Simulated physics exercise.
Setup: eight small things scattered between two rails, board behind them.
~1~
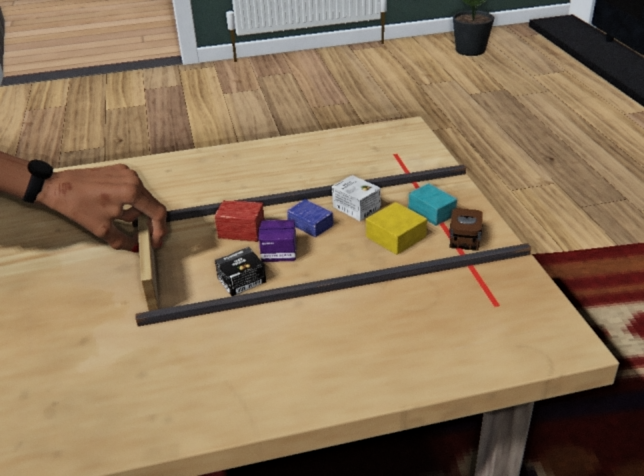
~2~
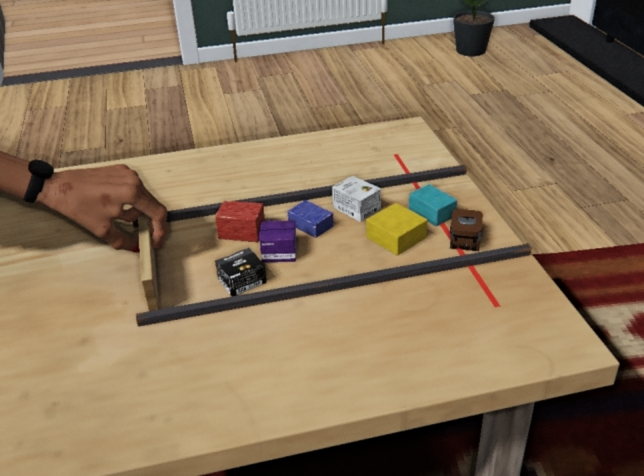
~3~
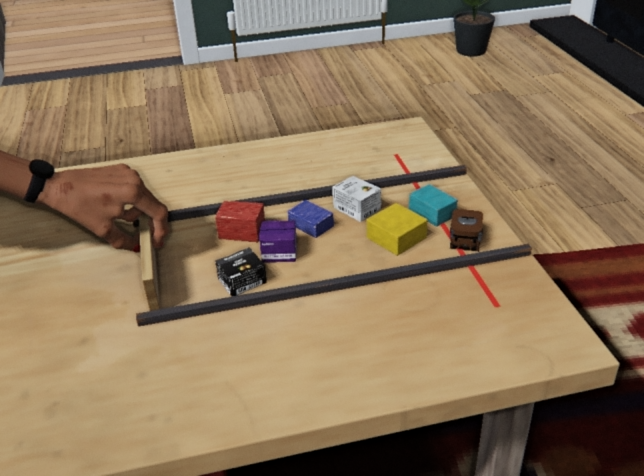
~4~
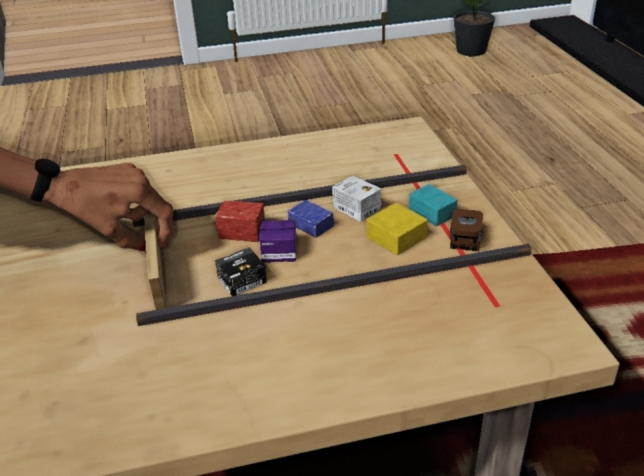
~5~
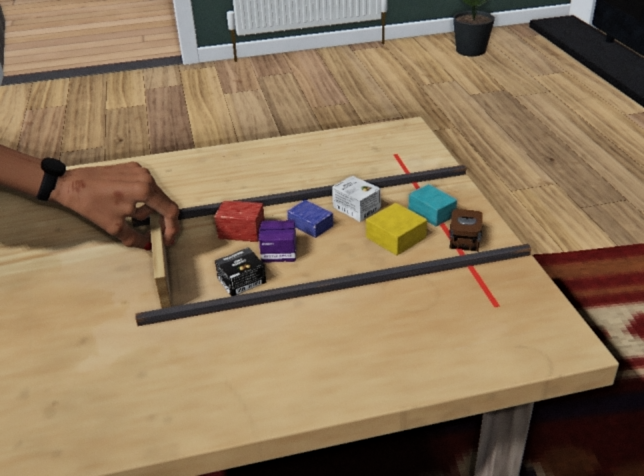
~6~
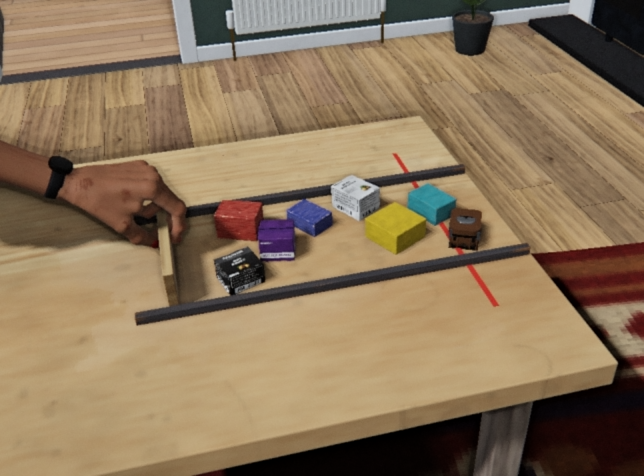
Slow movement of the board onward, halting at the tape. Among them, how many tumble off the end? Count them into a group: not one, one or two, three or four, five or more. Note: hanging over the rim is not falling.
Fallen: Above two, below five.
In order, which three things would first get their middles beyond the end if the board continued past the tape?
You'd get the brown case first, then the turquoise block, and the white box after that.
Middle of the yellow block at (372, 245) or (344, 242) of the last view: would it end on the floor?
Try one: It is still there. Try two: It is still there.
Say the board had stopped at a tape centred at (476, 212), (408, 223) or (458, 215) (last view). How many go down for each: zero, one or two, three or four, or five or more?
More than four; none at all; five or over.
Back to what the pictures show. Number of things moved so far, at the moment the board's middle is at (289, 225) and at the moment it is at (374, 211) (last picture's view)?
The count is 5 at the first point and 8 at the second.
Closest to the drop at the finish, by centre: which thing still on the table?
It would be the yellow block, I'd say.
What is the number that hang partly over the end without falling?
I count 2 overhanging.
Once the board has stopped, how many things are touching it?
It touches 3.
A little later, none off yet; brown case at rest near (465, 229); turquoise block at rest near (431, 204); yellow block at rest near (395, 228).
Next, none off yet; brown case at rest near (465, 229); turquoise block at rest near (431, 204); yellow block at rest near (398, 228).
Later still, none off yet; brown case shifted about its own width near (507, 225); turquoise block shifted about its own width near (481, 200); yellow block shifted about its own width near (462, 220).
When it is over, the number that fall off is three or four; down, white box, turquoise block and brown case.
